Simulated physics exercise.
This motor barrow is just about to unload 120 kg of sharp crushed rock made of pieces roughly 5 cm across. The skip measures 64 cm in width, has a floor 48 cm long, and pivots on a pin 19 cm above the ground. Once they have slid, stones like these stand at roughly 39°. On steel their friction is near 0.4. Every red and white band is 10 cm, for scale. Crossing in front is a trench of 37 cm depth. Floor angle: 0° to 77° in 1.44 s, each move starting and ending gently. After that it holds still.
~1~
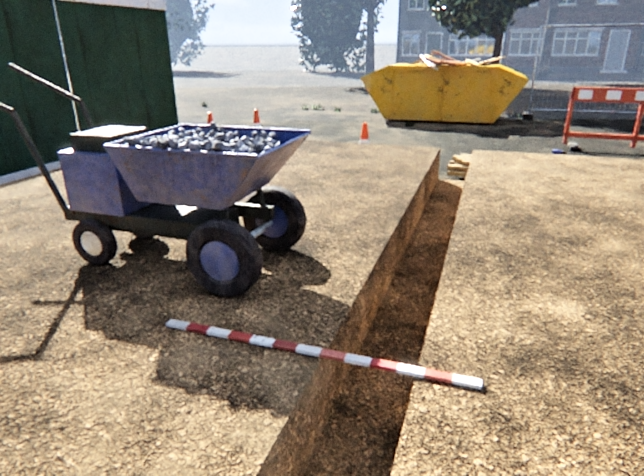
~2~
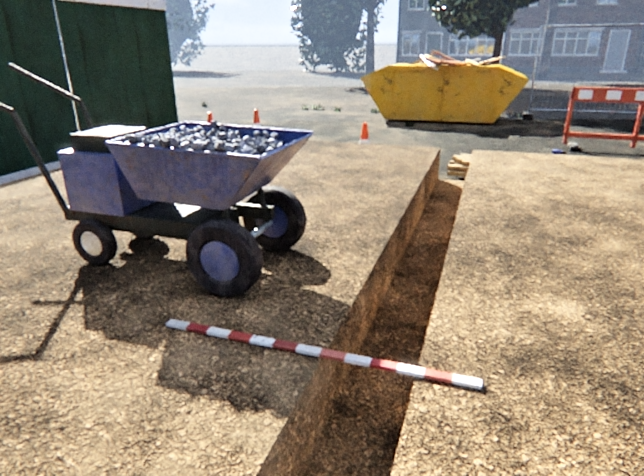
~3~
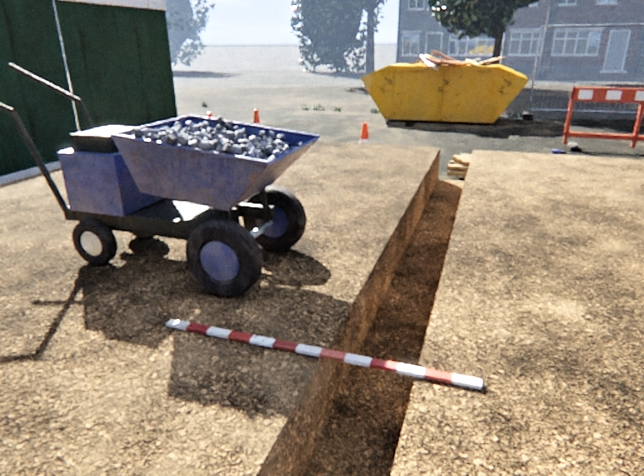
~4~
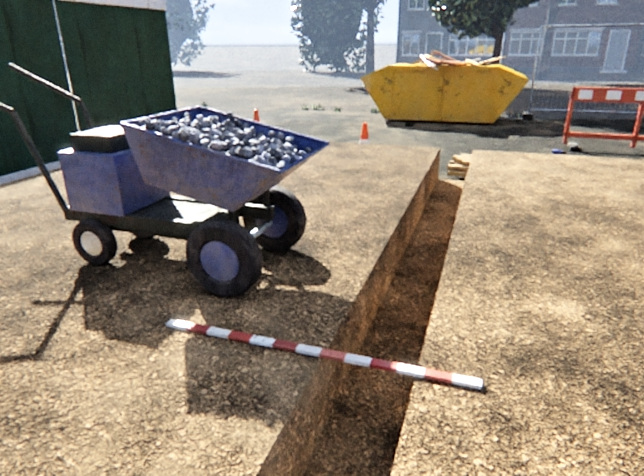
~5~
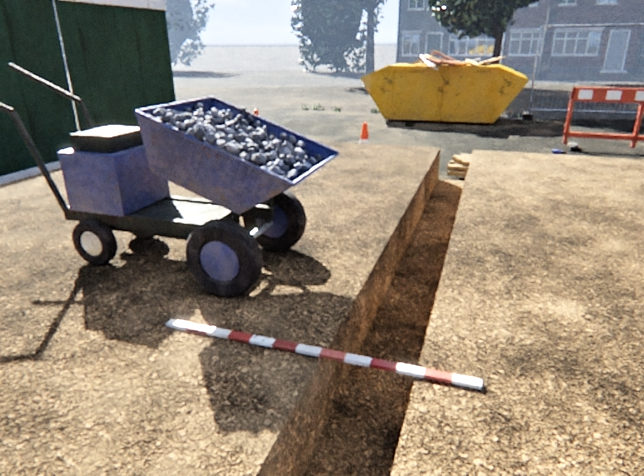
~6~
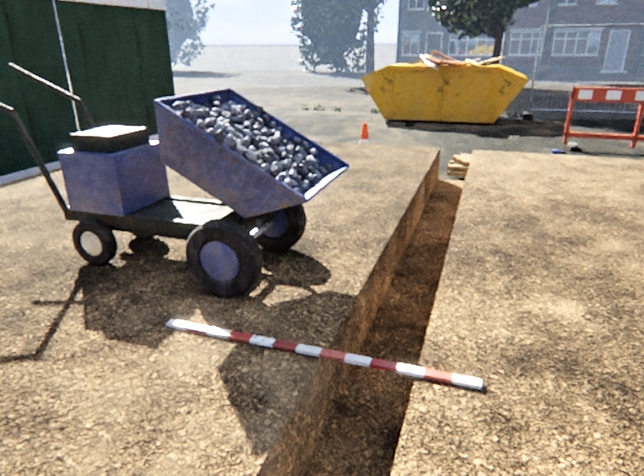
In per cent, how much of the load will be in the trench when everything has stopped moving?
Around 99 per cent of it.
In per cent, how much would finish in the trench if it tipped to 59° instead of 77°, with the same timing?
About 40%.
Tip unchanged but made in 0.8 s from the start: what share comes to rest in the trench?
Close to 100 per cent then.
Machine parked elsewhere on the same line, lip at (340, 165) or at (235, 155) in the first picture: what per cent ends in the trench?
Around 10 and then 50 percent.
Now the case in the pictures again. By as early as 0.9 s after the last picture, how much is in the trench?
Something like 50 in a hundred.
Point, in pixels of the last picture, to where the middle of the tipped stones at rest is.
Somewhere around (395, 337) in the last picture.
Then, 0.5 s after the last picture the floor is at 65°, 99 % in the skip, 1 % short of the trench; the foremost stones are at (355, 248).
Then, 0.9 s after the last picture the floor is at 77°, 51 % in the skip, 2 % short of the trench, 48 % in the trench; the foremost stones are at (428, 343).
Then, 1.3 s after the last picture the floor is at 77°, 19 % in the skip, 2 % short of the trench, 80 % in the trench; the foremost stones are at (427, 342).
Then, 3.2 s after the last picture the floor is at 77°, 0 % in the skip, 1 % short of the trench, 99 % in the trench; the foremost stones are at (425, 340).
